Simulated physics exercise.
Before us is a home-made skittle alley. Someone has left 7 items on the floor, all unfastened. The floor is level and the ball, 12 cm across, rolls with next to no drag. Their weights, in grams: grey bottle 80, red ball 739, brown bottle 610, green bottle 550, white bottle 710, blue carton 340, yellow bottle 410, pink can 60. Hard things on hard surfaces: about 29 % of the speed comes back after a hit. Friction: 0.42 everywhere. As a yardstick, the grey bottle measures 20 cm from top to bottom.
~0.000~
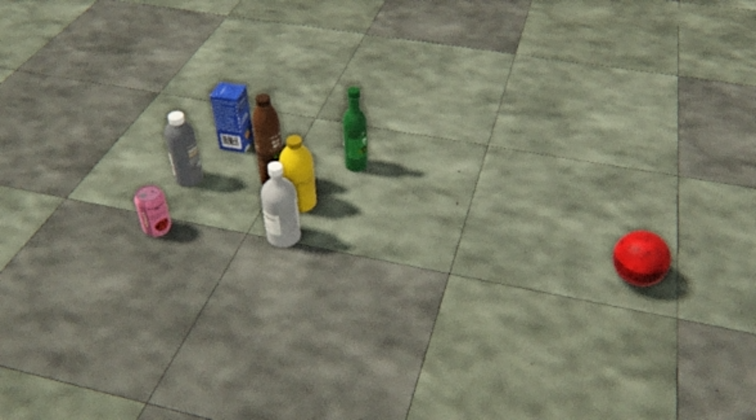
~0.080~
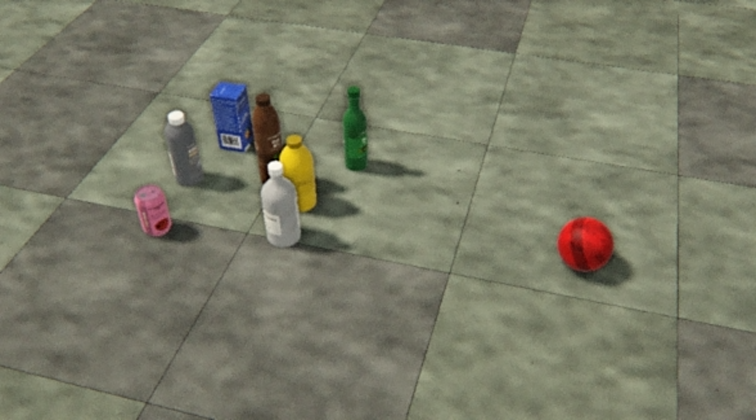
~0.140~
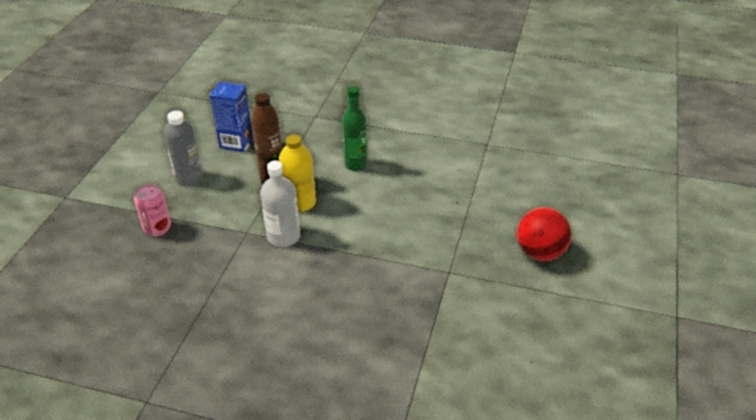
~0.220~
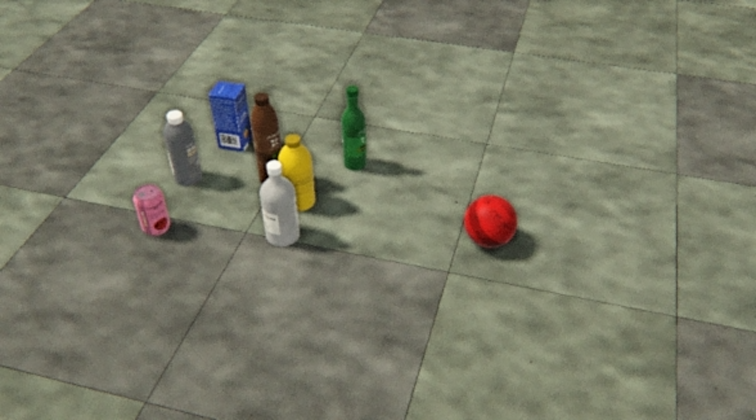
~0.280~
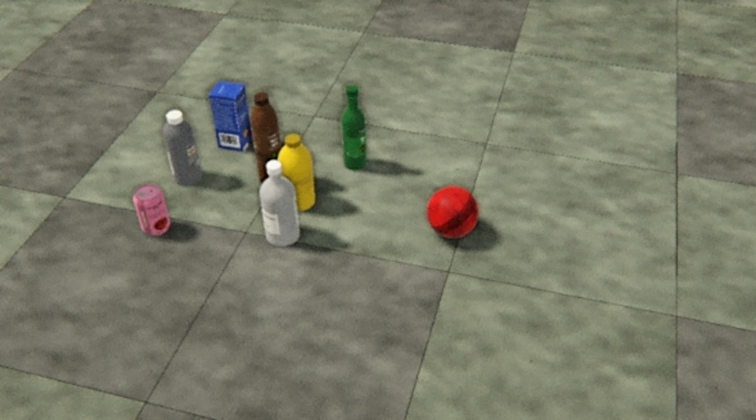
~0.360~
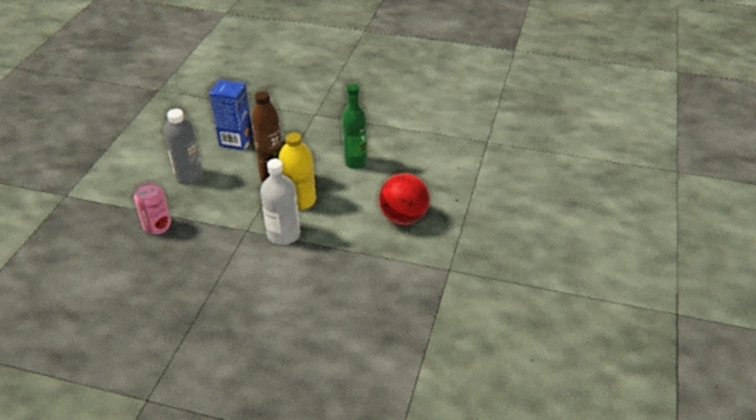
The clip opens on a tiled floor where bottles, a blue carton and a pink can stand grouped at the left, with a red ball alone at the right. The ball rolls steadily leftward and slightly up the view, crossing the open tiles until it is near the yellow and green bottles, which remain standing.
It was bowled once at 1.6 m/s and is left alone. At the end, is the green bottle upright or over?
The green bottle stays upright.
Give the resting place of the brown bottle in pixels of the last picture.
Around (208, 150).
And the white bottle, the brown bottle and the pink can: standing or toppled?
The white bottle is still upright; the brown bottle tips over; the pink can stays upright.
After 0.76 s, ball has run 86 cm; red ball near (296, 162); yellow bottle 54° off upright; brown bottle 8° off upright.
After 1.46 s, ball has run 91 cm; red ball near (296, 139); yellow bottle on its side; brown bottle on its side; grey bottle moved 5 cm.
In the end (4.0 s), toppled on the floor, brown bottle and yellow bottle; the other 5 under 8 cm from the start. At the end, from the last picture's camera, green bottle near (355, 126).
